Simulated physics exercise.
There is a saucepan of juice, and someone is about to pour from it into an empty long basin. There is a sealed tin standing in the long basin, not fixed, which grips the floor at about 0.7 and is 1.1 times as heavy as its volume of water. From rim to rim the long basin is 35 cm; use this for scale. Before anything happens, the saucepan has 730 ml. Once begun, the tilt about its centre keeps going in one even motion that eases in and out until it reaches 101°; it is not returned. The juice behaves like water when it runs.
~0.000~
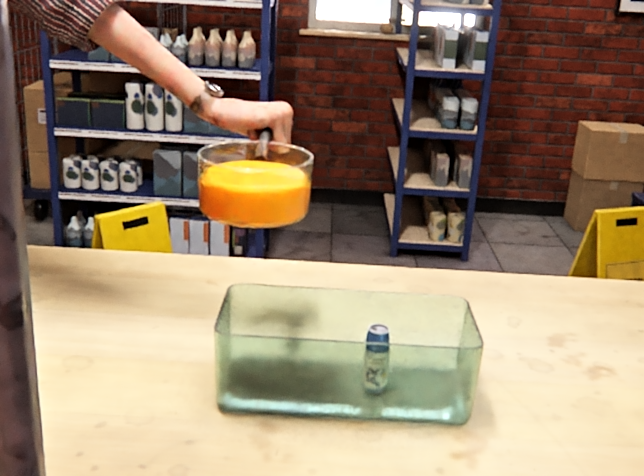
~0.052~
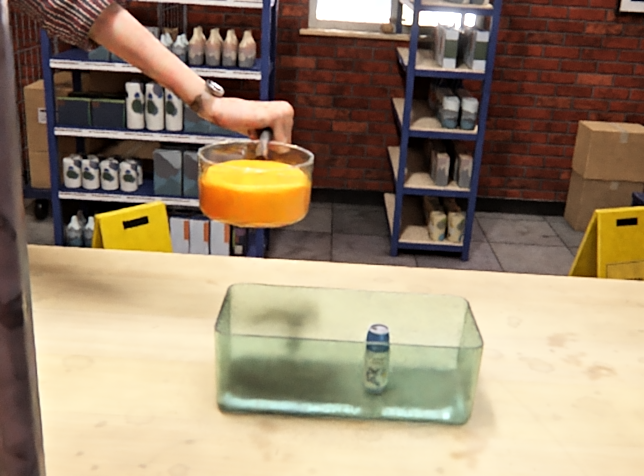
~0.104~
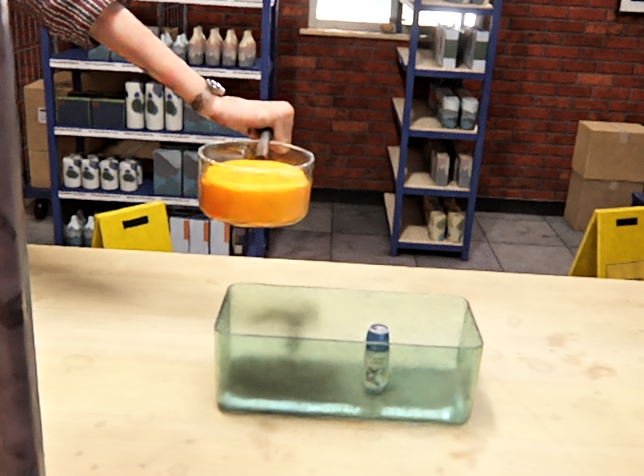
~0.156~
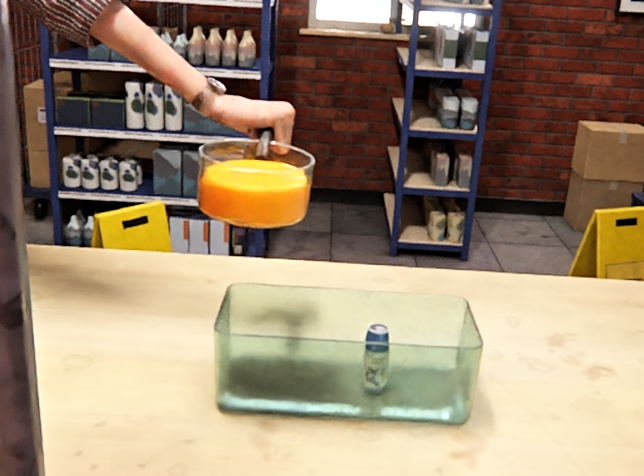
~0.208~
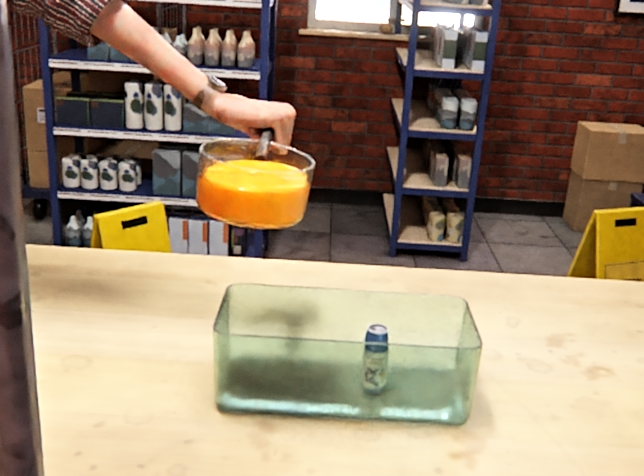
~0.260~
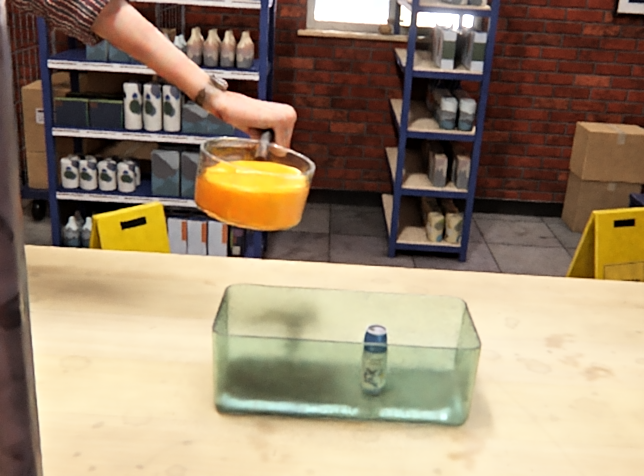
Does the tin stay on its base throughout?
Yes, it stays on its base.
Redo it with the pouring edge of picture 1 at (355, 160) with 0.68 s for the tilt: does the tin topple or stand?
After that, the tin stays vertical.
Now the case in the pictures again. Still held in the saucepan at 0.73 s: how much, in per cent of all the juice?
Fraction remaining: Approx. 72 per cent.
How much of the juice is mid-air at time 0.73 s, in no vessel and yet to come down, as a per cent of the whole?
My guess is roughly 24 %.
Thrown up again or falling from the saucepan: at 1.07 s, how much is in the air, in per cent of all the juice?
18 per cent or so.
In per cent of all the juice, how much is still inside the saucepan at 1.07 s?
Roughly 16 percent remains.
After 0.73 s the tilt is 59° and 72 per cent is still to pour; the tin stands where it began.
After 1.07 s the tilt is 92° and 17 per cent is still to pour; the tin stands where it began.
After 1.43 s the tilt is 101° and 1 per cent is still to pour; the tin stands where it began.
After 1.82 s the tilt is 101° and 0 per cent is still to pour; the tin stands where it began.
In the end the tin stands where it began.
